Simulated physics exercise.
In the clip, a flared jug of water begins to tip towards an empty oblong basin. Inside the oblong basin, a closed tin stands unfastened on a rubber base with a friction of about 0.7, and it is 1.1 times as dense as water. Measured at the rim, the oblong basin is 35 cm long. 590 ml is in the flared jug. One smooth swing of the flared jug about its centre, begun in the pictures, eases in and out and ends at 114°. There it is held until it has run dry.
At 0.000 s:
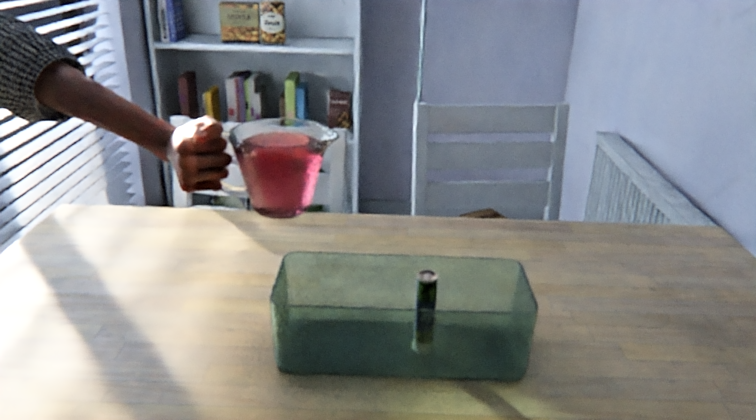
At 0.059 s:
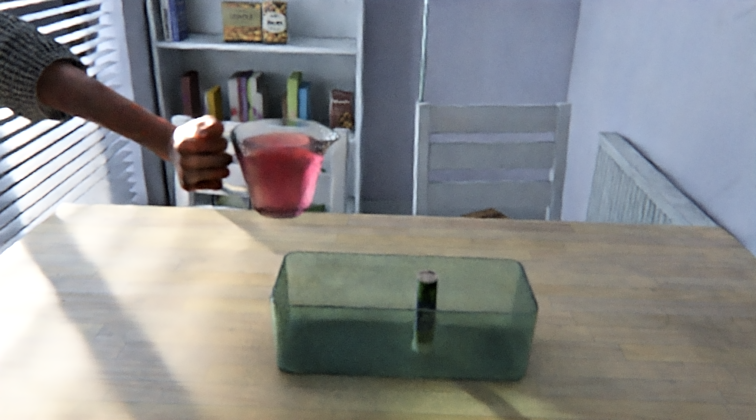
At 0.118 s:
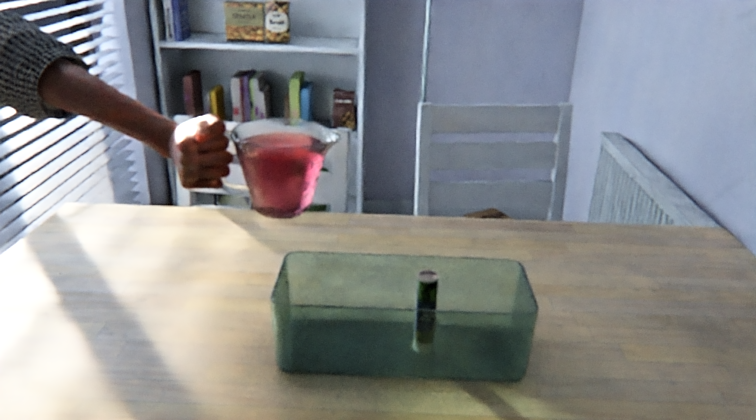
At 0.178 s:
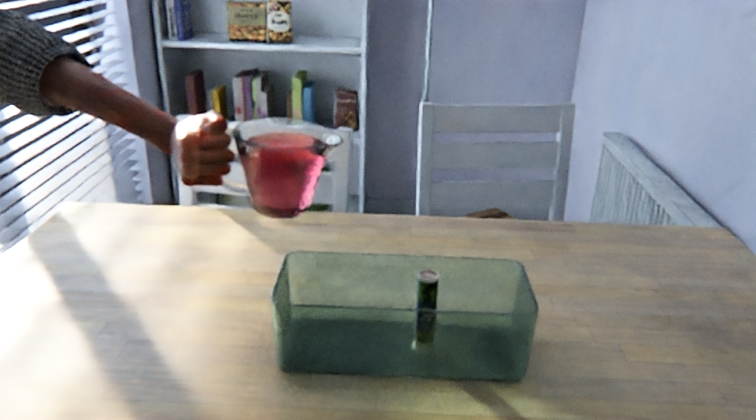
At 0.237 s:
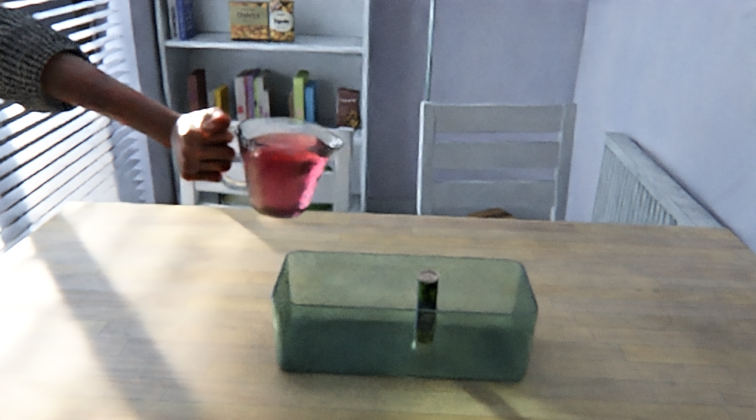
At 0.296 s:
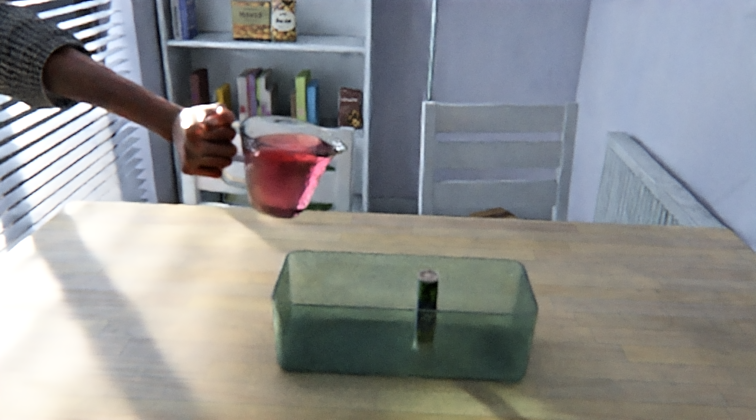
A glass jug of pink liquid, held by a hand reaching in from the left, stayed level at first, then tilted slightly to the right near a green oblong basin with a small tin inside.
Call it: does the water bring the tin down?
Call: Not brought down.
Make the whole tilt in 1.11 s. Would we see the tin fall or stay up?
The tin would stay balanced.
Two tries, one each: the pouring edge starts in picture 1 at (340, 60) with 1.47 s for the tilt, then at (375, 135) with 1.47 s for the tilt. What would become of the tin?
Try 1: Tipped over; try 2: Tipped over.
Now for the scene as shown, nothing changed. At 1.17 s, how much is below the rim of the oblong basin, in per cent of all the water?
The share is close to 84 percent.
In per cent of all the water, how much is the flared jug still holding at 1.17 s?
6 per cent or thereabouts.
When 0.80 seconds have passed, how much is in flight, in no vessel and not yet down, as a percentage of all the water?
It comes to about 24 percent.
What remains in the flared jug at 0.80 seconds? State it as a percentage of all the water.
Fraction remaining: Approx. 62 per cent.
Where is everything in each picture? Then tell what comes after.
The first frame shows tilt 0°; pouring edge (340, 136); surface from (238, 142) to (326, 145); the oblong basin's rim runs from (277, 277) to (529, 286); the tin's top is at (427, 279).
The second frame shows tilt 0°; pouring edge (340, 136); surface from (239, 142) to (326, 145).
The third frame shows tilt 2°; pouring edge (342, 138); surface from (240, 141) to (326, 146).
The fourth frame shows tilt 4°; pouring edge (343, 140); surface from (242, 141) to (328, 146).
The fifth frame shows tilt 7°; pouring edge (345, 144); surface from (244, 142) to (332, 147).
The sixth frame shows tilt 11°; pouring edge (347, 148); surface from (247, 142) to (337, 147).
After 0.80 s the tilt is 65° and 62 per cent is still to pour; the tin stands where it began.
After 1.17 s the tilt is 102° and 6 per cent is still to pour; the tin stands where it began.
After 1.55 s the tilt is 114° and 0 per cent is still to pour; the tin stands where it began.
After 1.97 s the tilt is 114° and 0 per cent is still to pour; the tin stands where it began.
In the end the tin stands where it began.
